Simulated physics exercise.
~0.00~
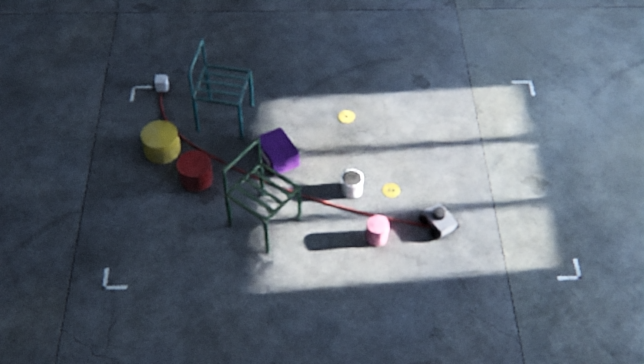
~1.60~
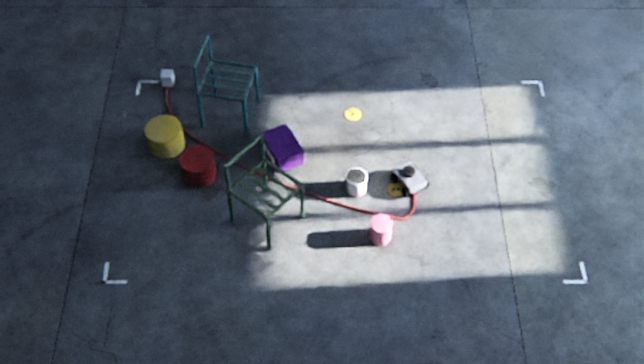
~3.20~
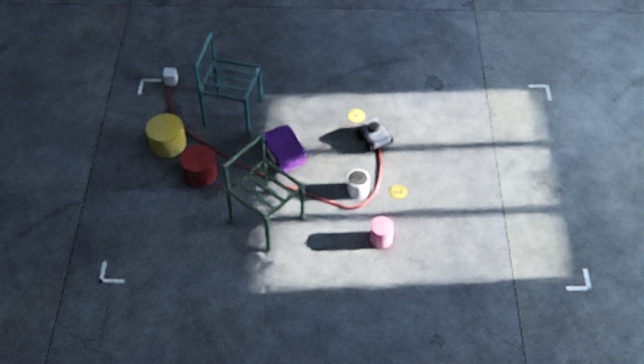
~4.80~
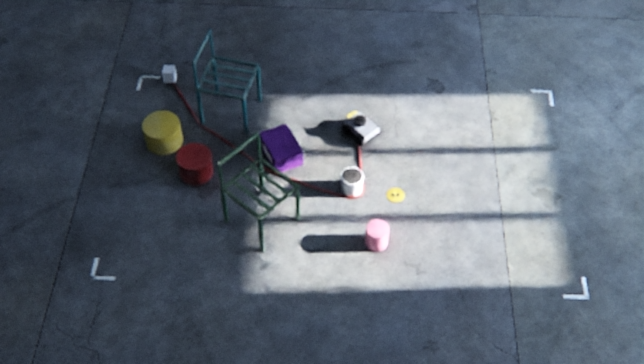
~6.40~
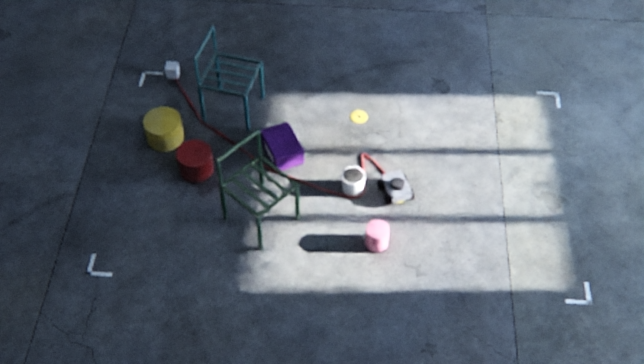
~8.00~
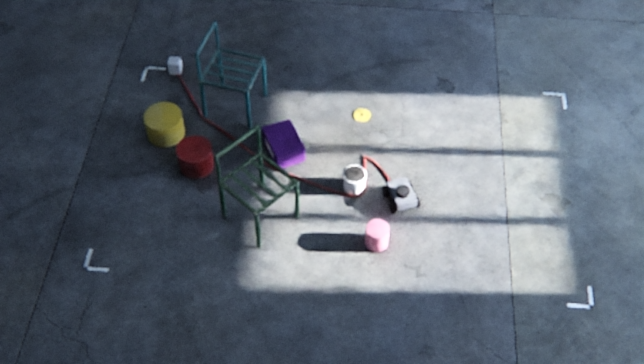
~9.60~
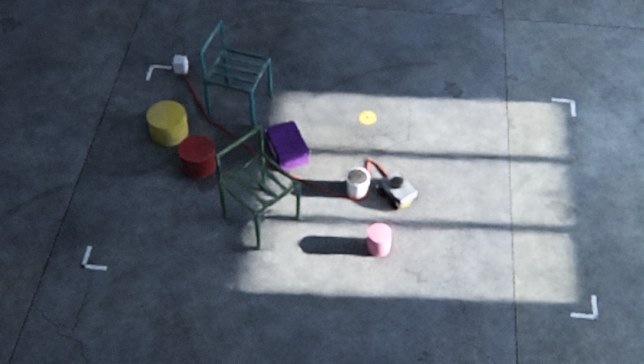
To begin with, a small grey cart on a red lead sits near a pink tub on a sunlit concrete floor, the lead running back past chairs, tubs and a purple carton to a small white box. The cart moves up and left over the nearer yellow mark, trailing the lead in a curve. It carries on to the upper mark, where the lead draws in against the white pot. Then it turns back down and right to the nearer mark. It stops there, the lead bent around the barely shifted pot and still reaching the box.
